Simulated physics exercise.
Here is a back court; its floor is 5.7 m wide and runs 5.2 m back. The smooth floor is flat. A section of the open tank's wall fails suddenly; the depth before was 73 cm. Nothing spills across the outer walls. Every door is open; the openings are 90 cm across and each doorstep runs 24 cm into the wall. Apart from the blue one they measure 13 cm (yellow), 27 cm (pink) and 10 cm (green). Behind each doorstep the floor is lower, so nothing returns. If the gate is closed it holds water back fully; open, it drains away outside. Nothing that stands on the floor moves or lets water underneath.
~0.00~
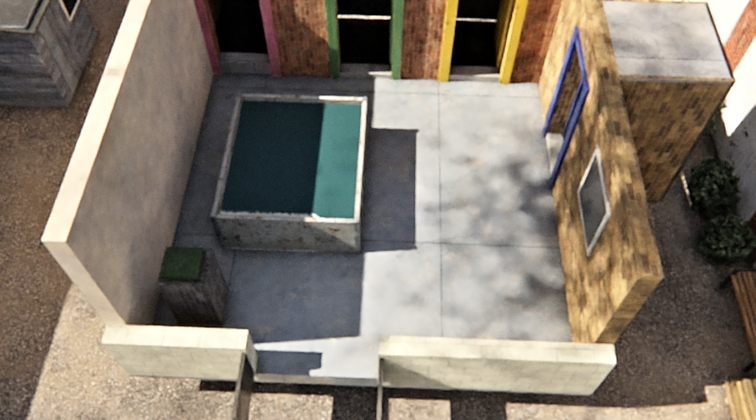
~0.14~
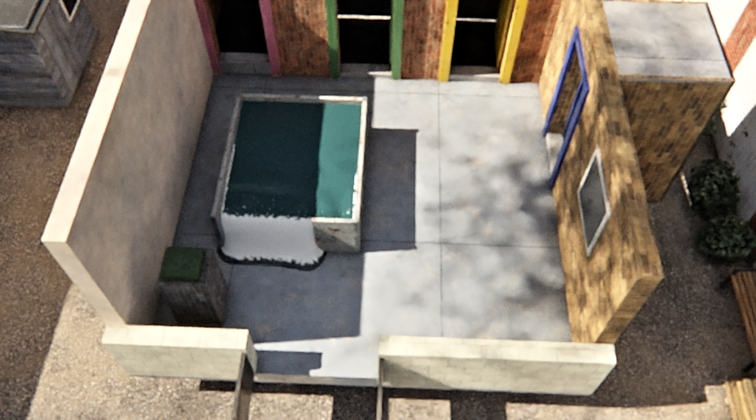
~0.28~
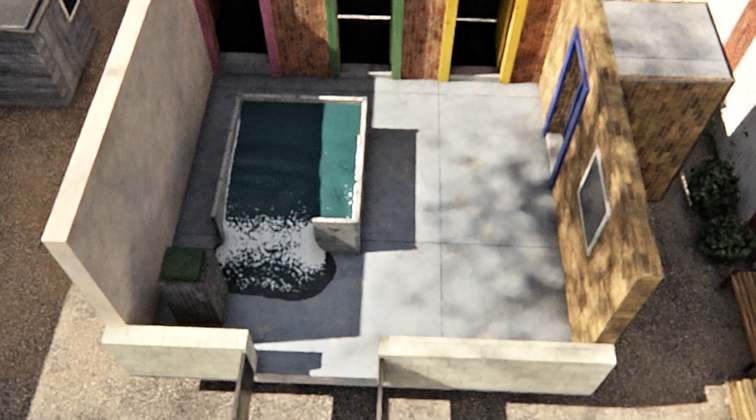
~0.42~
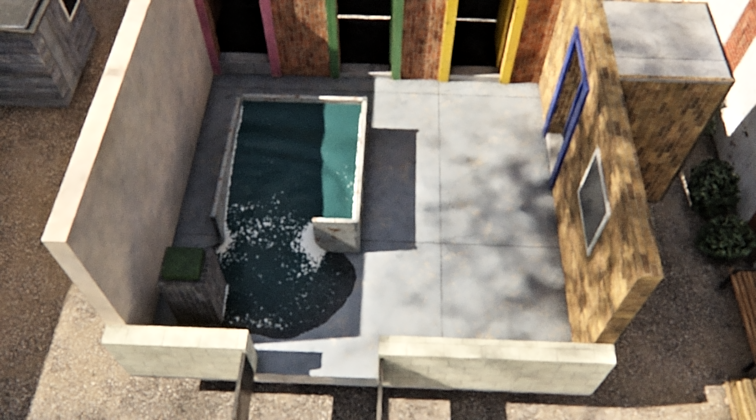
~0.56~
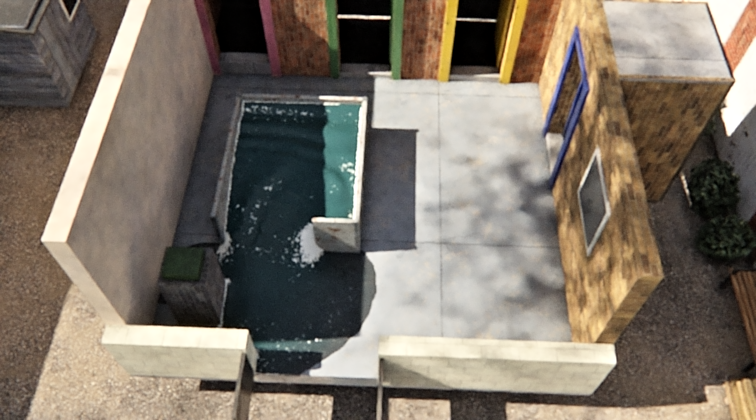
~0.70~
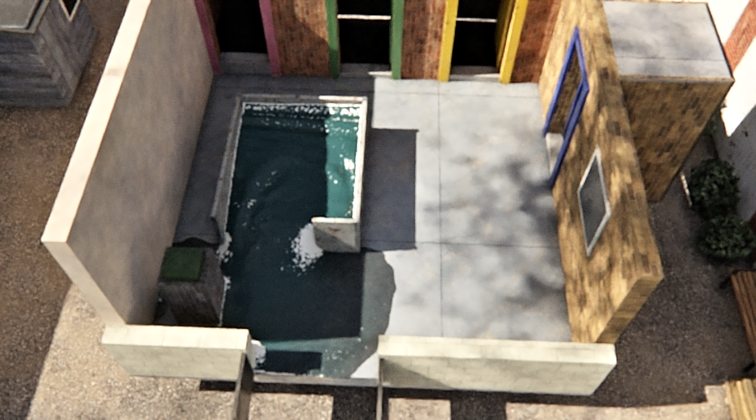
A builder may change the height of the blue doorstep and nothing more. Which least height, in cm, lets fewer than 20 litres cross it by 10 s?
Close to 6.5 cm is just enough.
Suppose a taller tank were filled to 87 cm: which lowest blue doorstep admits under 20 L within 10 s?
About 8.5 cm.
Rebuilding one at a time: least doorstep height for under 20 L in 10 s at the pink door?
Roughly 22 cm at pink.
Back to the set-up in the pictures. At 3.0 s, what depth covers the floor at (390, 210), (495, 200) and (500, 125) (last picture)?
Roughly 0, 0 and 0 cm, in turn.
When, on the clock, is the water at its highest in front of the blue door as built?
Around 7.0 s.
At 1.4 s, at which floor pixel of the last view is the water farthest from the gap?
Around (458, 363).
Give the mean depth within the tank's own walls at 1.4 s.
About 45 cm.
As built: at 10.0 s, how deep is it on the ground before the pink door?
About 8.0 cm.
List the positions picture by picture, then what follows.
In the first frame, the open tank at (294, 157) is whole and still, 73 cm deep; the blue door at (563, 117) is dry.
In the second frame, the front is at (302, 266), 0.3 m from the gap at (270, 238); 0.3 m2 of floor is wet, 73 cm left at the back.
In the third frame, water pours out at (270, 239) and has run 0.8 m, to (289, 295); about 11 cm deep outside, 73 cm at the back.
In the fourth frame, the gap is at (270, 240), the front 1.3 m out at (263, 330); the back of the open tank holds 73 cm.
In the fifth frame, the gap is at (270, 240), the front 1.9 m out at a hidden place; the back of the open tank holds 68 cm.
In the sixth frame, water pours out at (270, 240) and has run 2.0 m, to a hidden place; about 8 cm deep outside, 61 cm at the back; the blue door at (563, 117), 4.6 m from the gap, is still 3.4 m from the nearest water.
After 1.4 s water covers 20 % of the floor, deepest (52 cm) near (241, 355); it has not reached the blue door.
After 3.0 s water covers 35 % of the floor, deepest (34 cm) near (147, 351); it has not reached the blue door.
After 10.0 s water covers 95 % of the floor, deepest (10 cm) near (451, 94); 8 cm at the blue door, 2 litres in over its 11 cm doorstep.
At the blue door as built, the water arrived by 6.1 s and peaked near 12 cm at 7.2 s.
Run again over the same 10 s with other heights there, 25 litres in over 6 cm, 11 litres over 8 cm. The limit of 20 litres is kept from about 6.5 cm up.
